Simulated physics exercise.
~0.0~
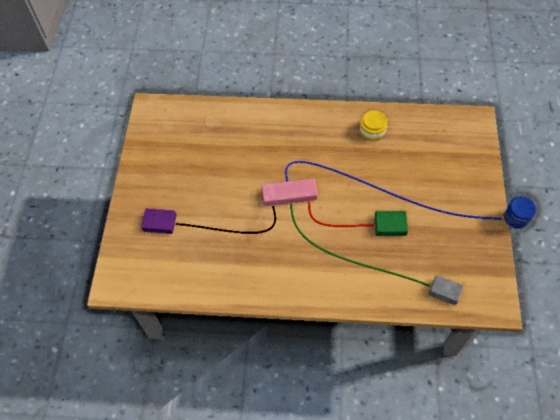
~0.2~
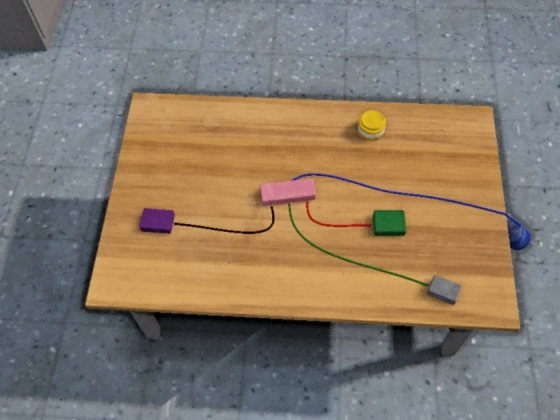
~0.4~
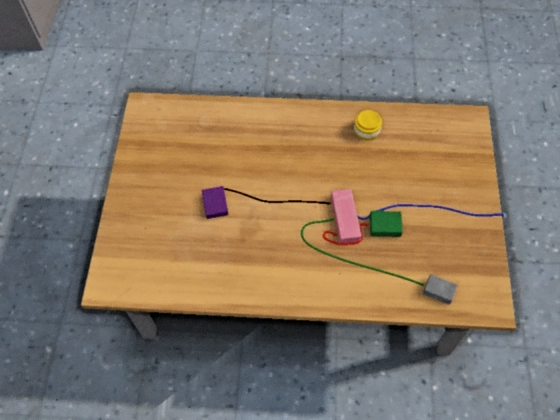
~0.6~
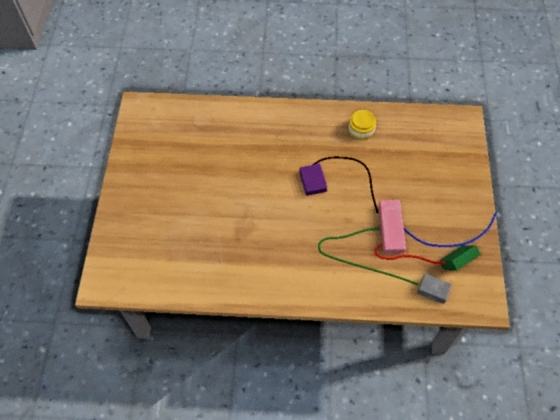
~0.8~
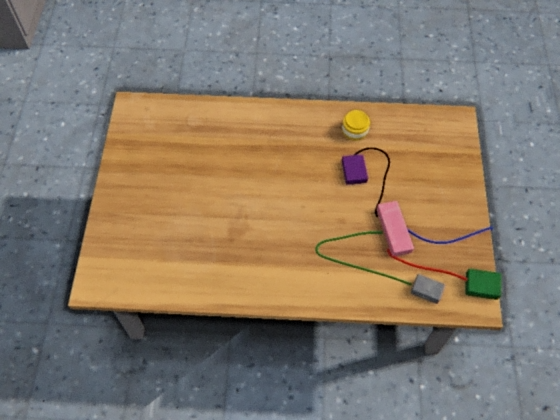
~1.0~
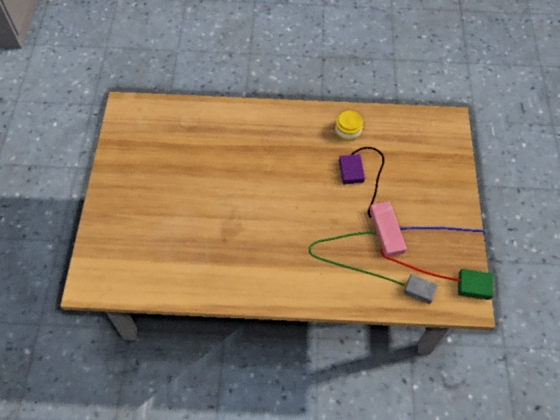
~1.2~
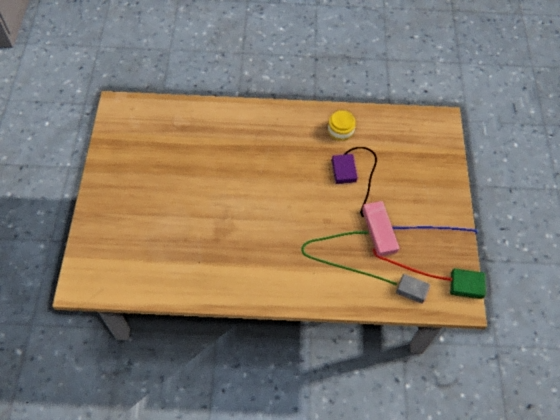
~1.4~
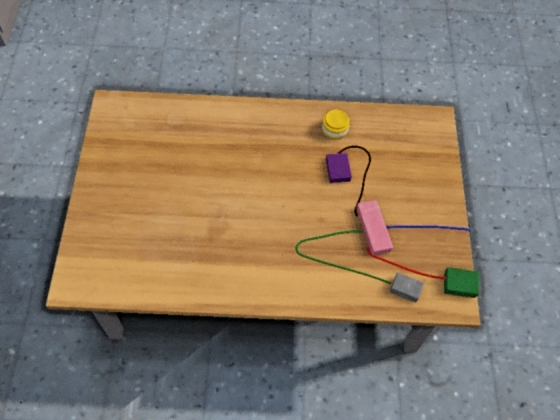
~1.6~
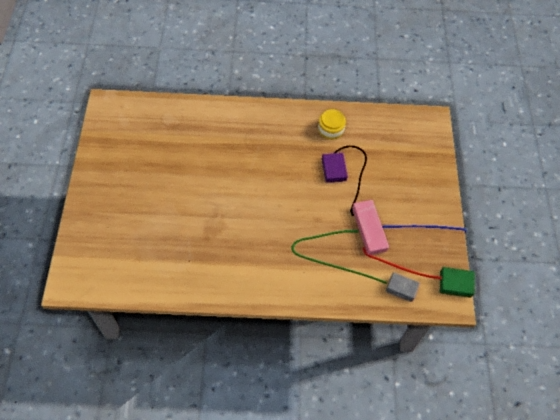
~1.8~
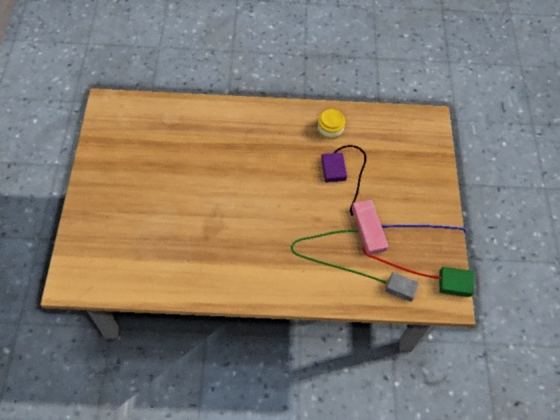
A wooden table held small colored blocks joined by cables, and the blue piece slipped off the right edge, dragging the pink strip rightward with the purple and green blocks, until all lay still, the yellow jar and grey block having stayed put.
